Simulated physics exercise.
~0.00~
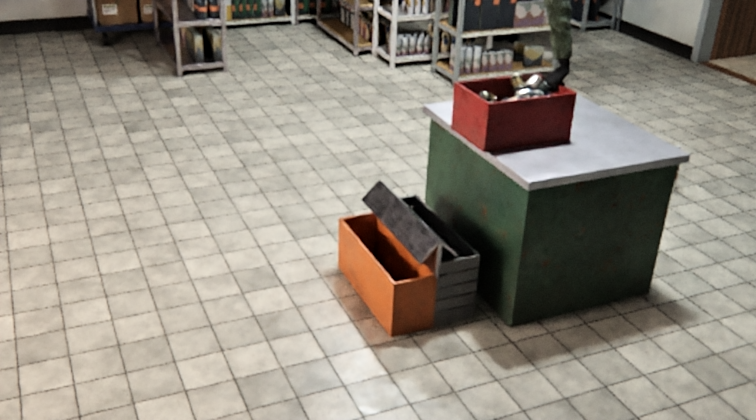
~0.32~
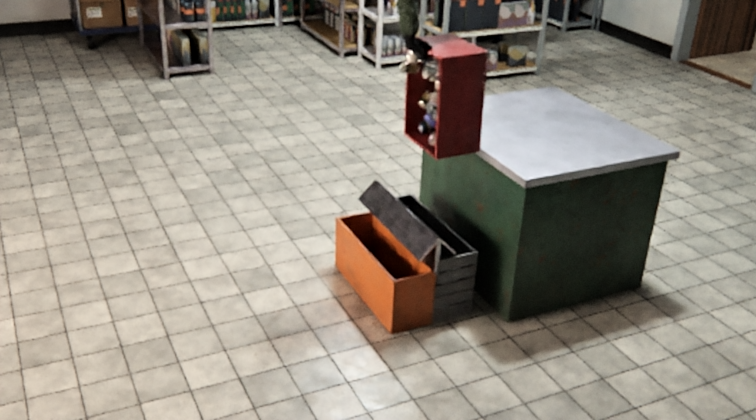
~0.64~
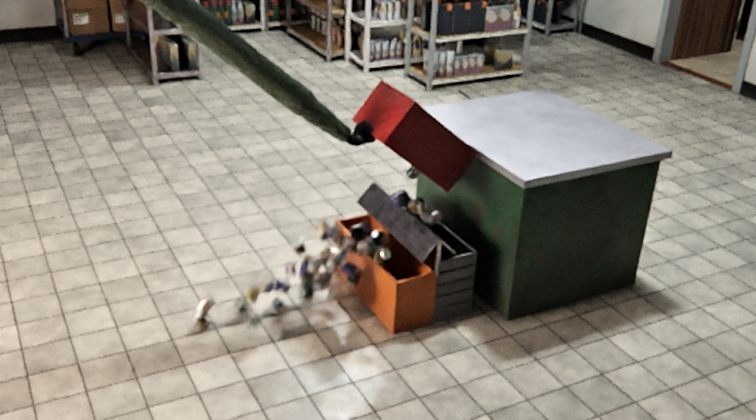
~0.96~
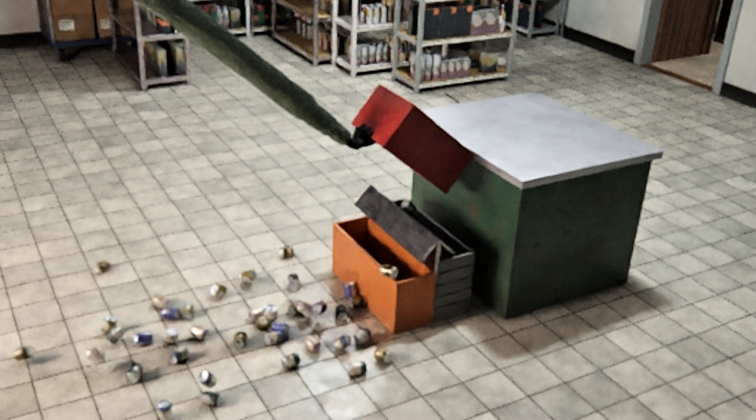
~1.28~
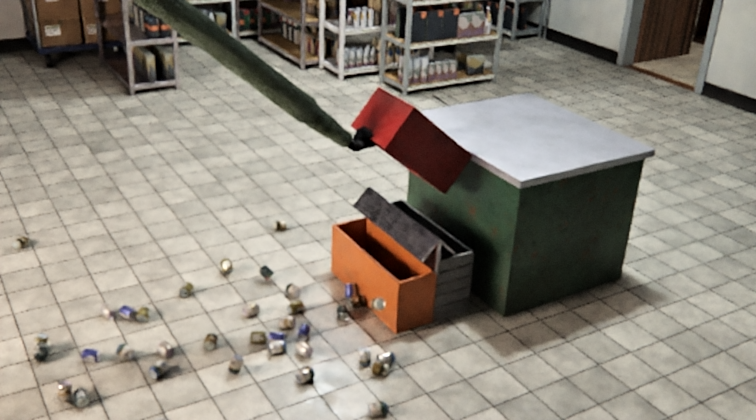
To begin with, a red tote full of small cans rests on a green bench with a pale top, above an orange bin and a grey bin that share a dark, roof-shaped splitter. A long dark green arm holds the tote as it moves left and tips onto its side over the bench's edge. It keeps turning until its mouth points downward, and the cans pour out to the left. Many fly past the orange bin and scatter across the tiled floor. Finally, the tote stays tilted while most cans lie spread beyond the orange bin.
